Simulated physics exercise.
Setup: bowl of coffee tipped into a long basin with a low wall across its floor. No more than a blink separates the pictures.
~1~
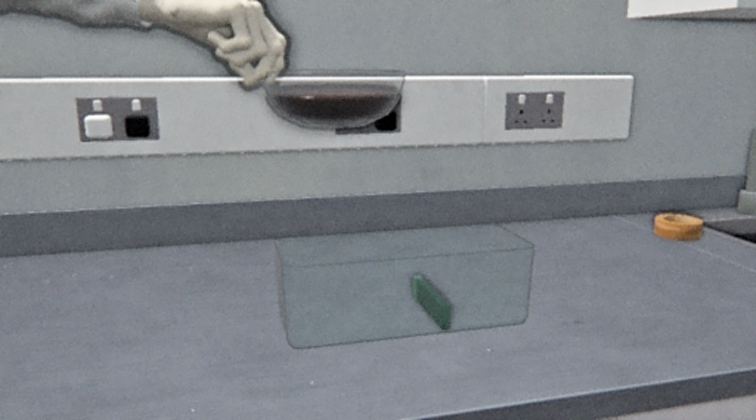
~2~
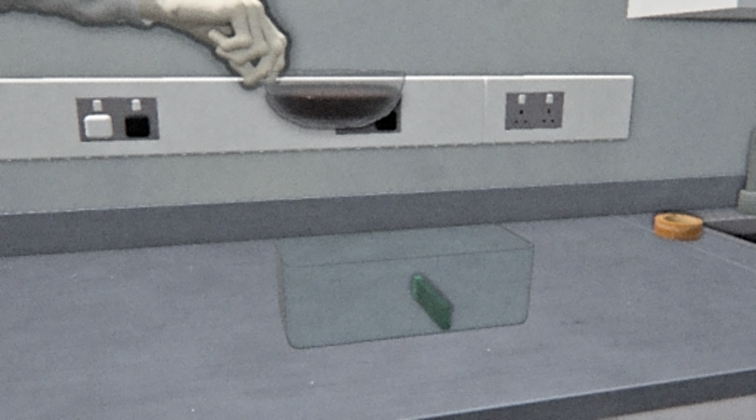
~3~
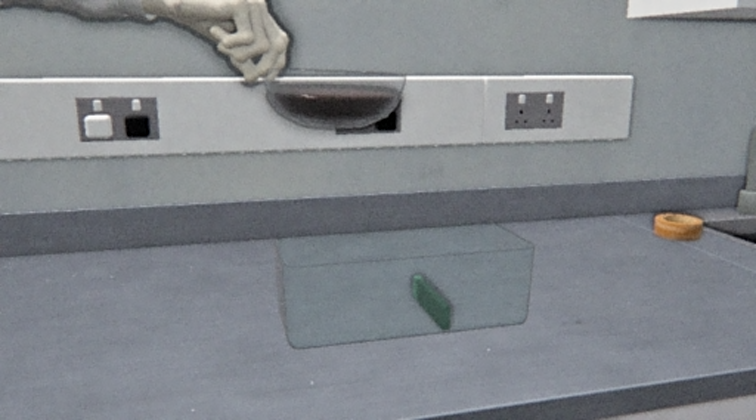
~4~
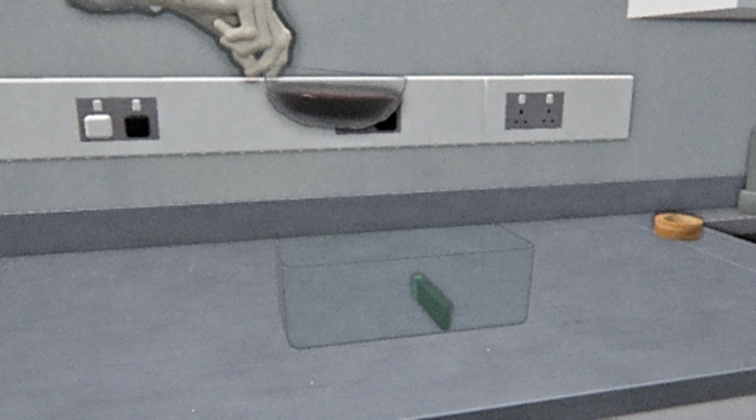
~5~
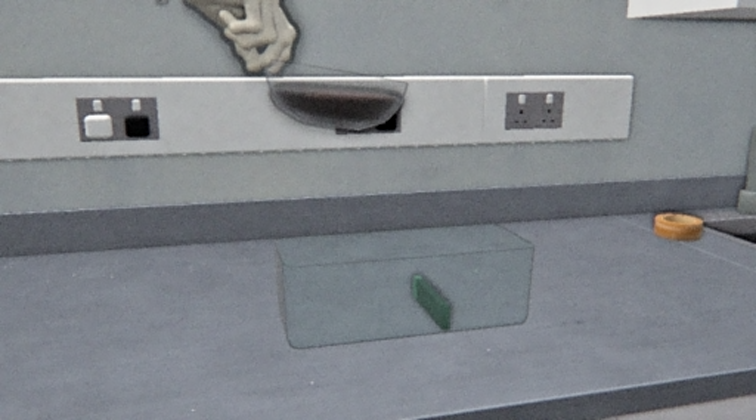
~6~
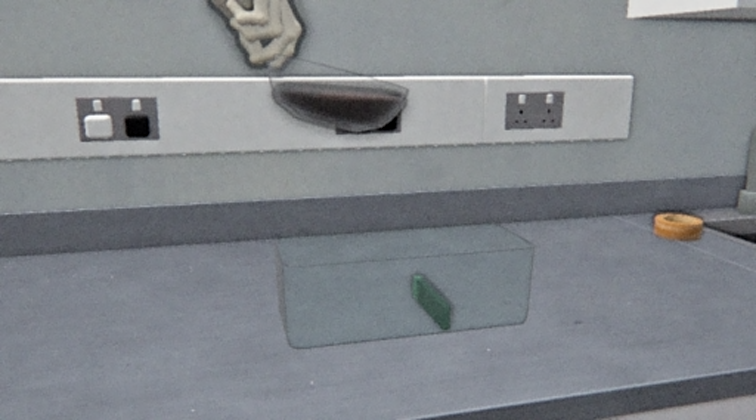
The video shows a grey hand holding a clear bowl of dark liquid above a long transparent basin with a small green wall inside; the hand rises slightly and shifts right as the bowl gradually tilts down to the right.
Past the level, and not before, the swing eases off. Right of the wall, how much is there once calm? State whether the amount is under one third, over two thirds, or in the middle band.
Middle share.
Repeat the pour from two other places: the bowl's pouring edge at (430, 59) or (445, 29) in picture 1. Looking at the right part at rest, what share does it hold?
First try 80 %, second try 75 %.
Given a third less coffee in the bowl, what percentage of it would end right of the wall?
It should come out close to 45 per cent.
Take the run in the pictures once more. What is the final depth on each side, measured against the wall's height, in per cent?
On the left roughly 30, on the right roughly 60.
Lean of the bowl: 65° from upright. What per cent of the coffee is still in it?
40 per cent, roughly.
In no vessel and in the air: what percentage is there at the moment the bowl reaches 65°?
Something close to 50 percent of it.
A moment on, the bowl is tipped part way and 41 per cent is still to pour, 2 is left of the wall and 8 right of it.
Next, the bowl is tipped on its side and 4 per cent is still to pour, 24 is left of the wall and 57 right of it.
Then the bowl is tipped on its side and 0 per cent is still to pour, 41 is left of the wall and 58 right of it.
Later the bowl is tipped on its side and 0 per cent is still to pour, 41 is left of the wall and 58 right of it.
Finally, 41 per cent lies left of the wall, 58 right of it and 1 outside.
